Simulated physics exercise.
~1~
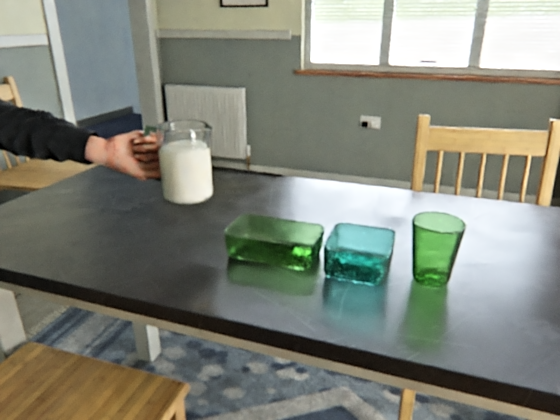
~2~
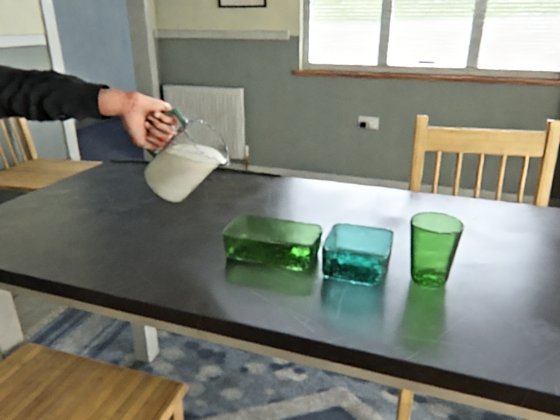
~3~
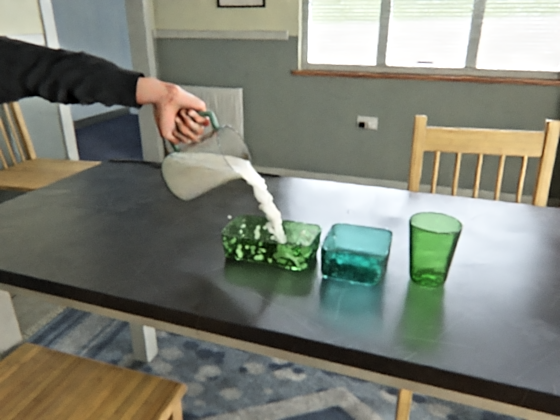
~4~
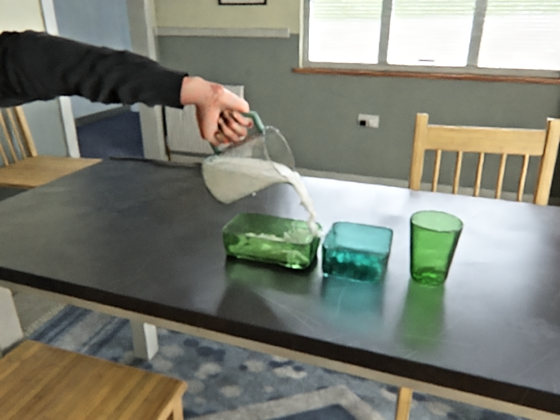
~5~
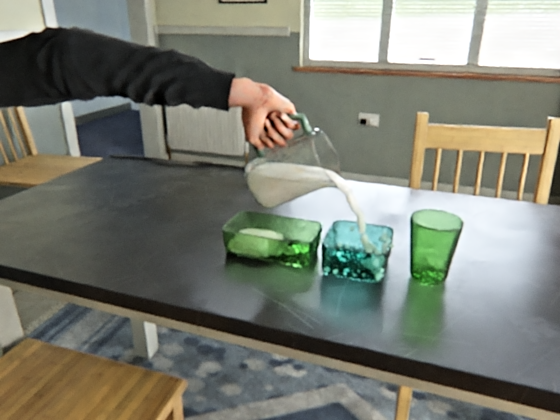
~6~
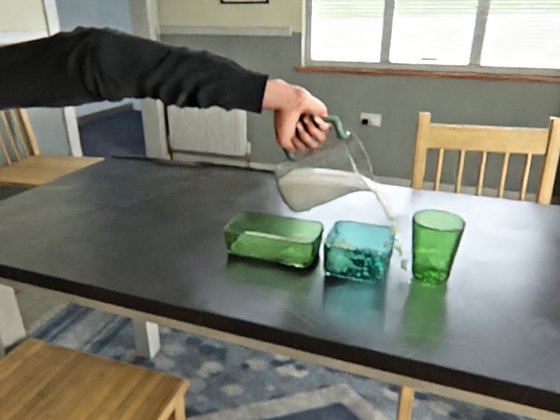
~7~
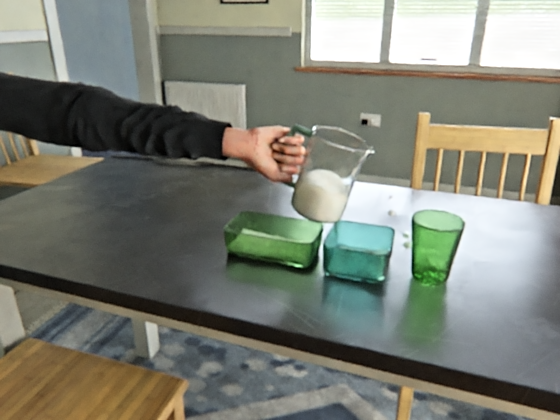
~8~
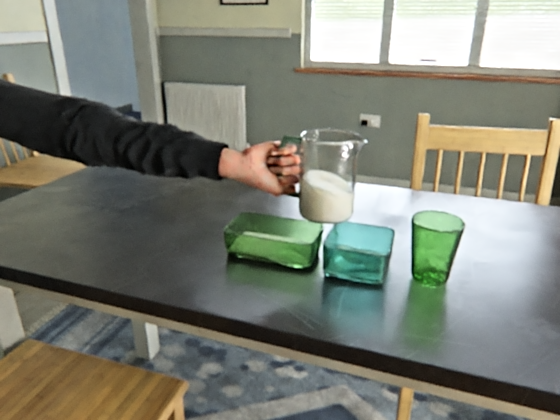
A hand tilted a glass jug of milk and moved it right along a dark table, pouring over a green oblong tub, a teal tub and towards a green drinking glass, then tipped it back nearly upright, still partly full, above the tubs.
